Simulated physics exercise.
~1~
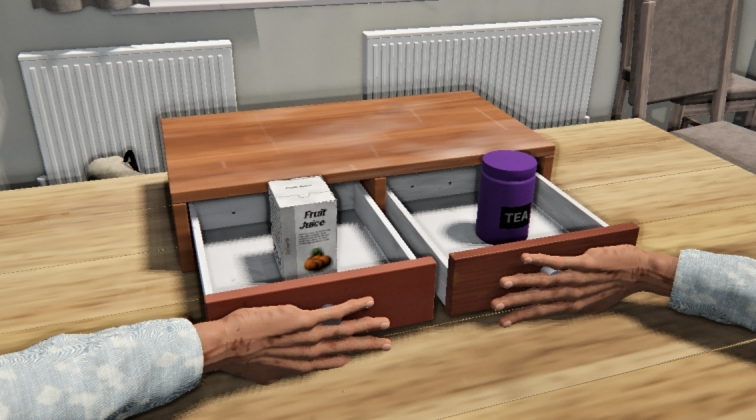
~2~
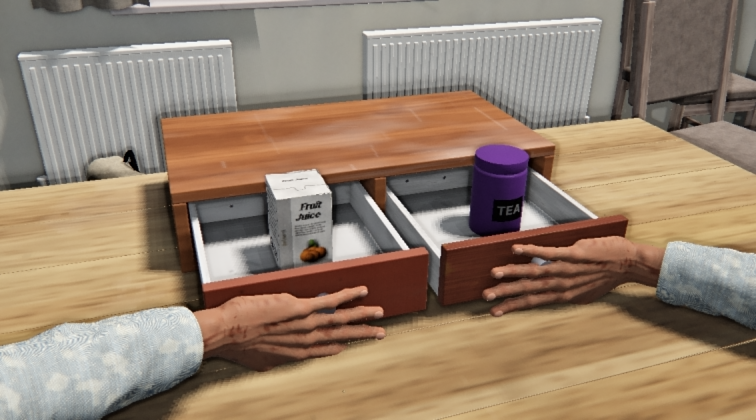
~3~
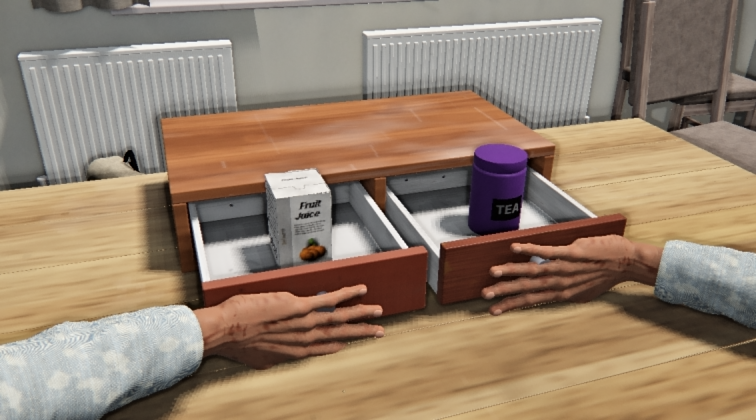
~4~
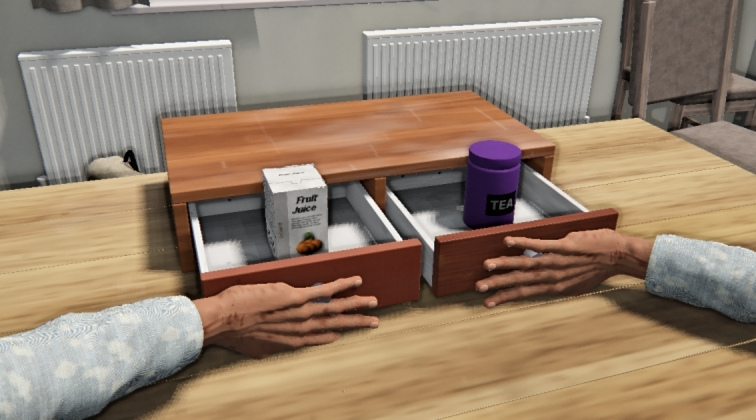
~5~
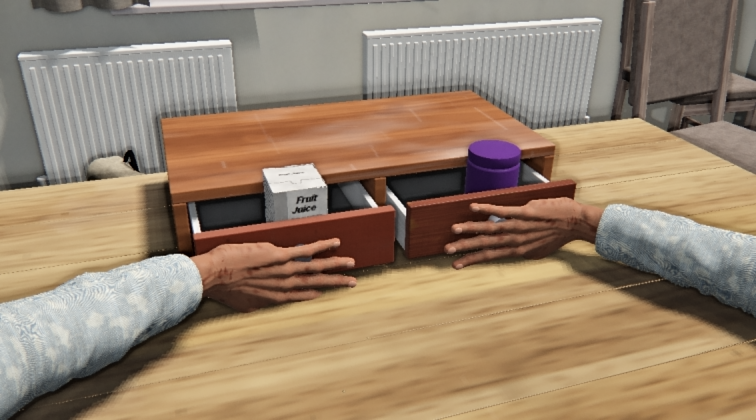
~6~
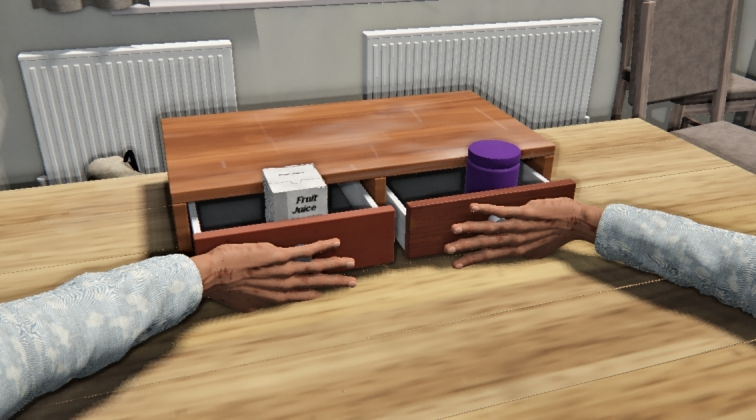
The footage shows two hands pushing in the open drawers of a small wooden chest on a table, the left holding a white fruit juice carton and the right a purple tea jar, until both drawers stop partway and remain ajar with the items still upright.
